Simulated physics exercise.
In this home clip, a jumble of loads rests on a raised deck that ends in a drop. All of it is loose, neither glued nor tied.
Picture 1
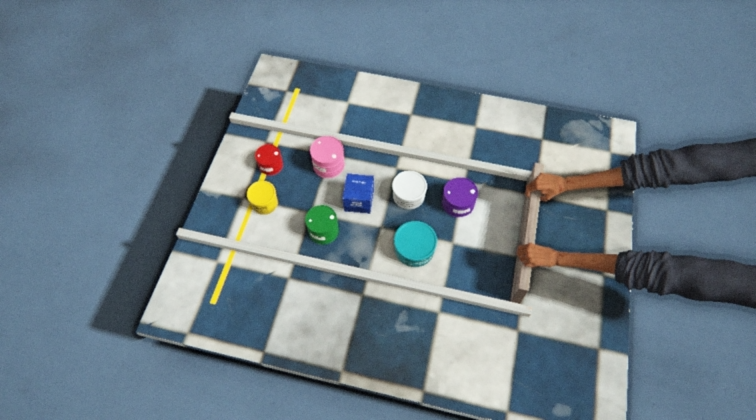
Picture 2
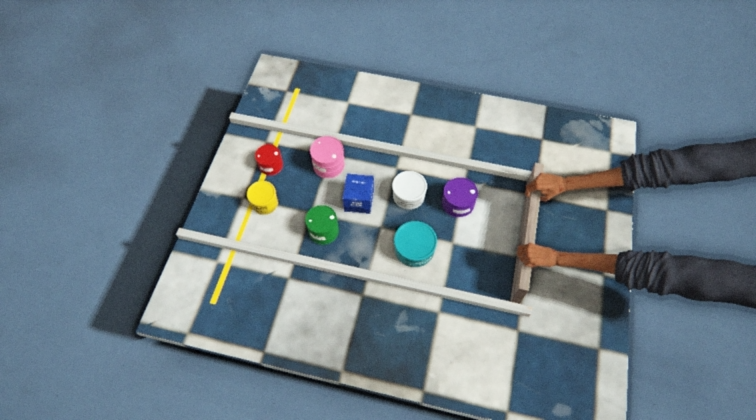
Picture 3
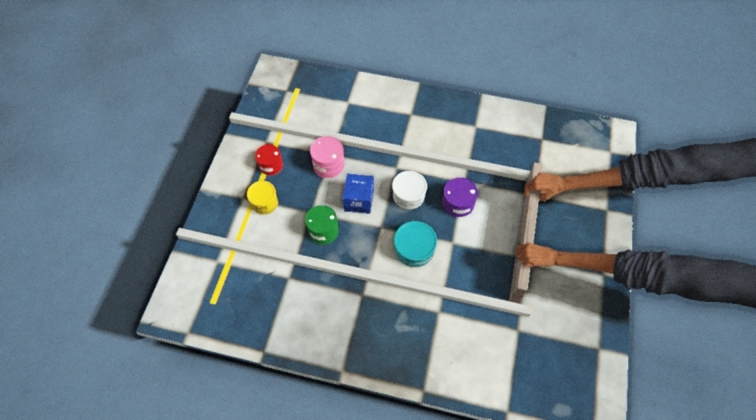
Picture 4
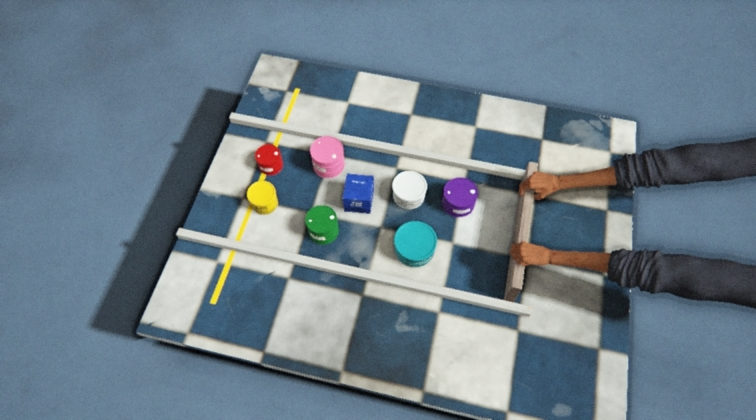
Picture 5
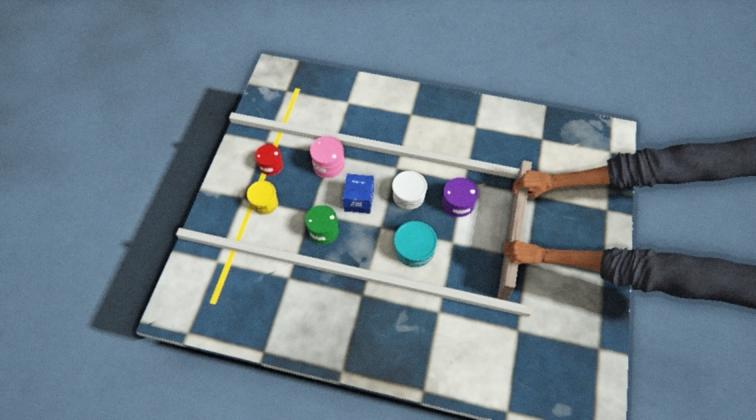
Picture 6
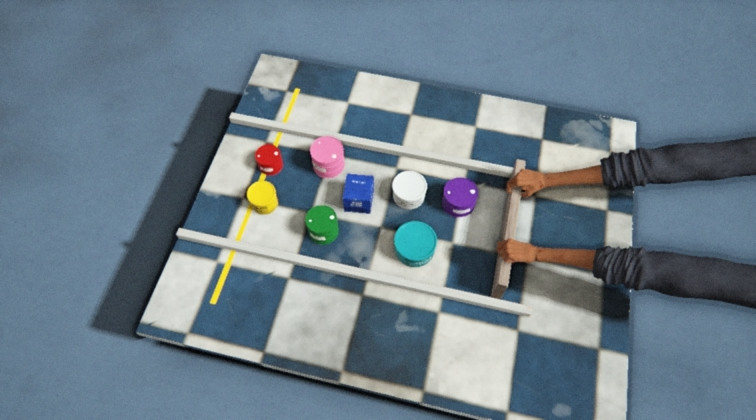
On a checkered board, two hands slide a plank slightly left toward several still, colourful containers.
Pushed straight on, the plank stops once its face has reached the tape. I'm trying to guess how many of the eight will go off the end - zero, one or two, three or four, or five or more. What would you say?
I would say one or two.
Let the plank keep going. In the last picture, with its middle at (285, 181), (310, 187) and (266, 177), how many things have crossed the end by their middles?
Counts per position: 0 / 0 / 1.
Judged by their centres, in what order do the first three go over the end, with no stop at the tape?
In order: The red canister, the yellow pail, the green canister.
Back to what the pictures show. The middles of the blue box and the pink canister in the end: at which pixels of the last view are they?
The blue box stops around (223, 177); the pink canister around (259, 134).
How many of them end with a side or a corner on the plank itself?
It is in contact with 3.
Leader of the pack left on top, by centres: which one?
That would be the green canister.
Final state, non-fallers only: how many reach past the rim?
It totals 2.
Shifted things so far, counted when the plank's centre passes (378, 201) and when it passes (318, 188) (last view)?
That gives 6 for the first and 8 for the second.
A little later, none off yet; red canister at rest near (269, 160); yellow pail at rest near (263, 198); pink canister at rest near (328, 157).
When it is over, the number that fall off is one or two; down, yellow pail and red canister.
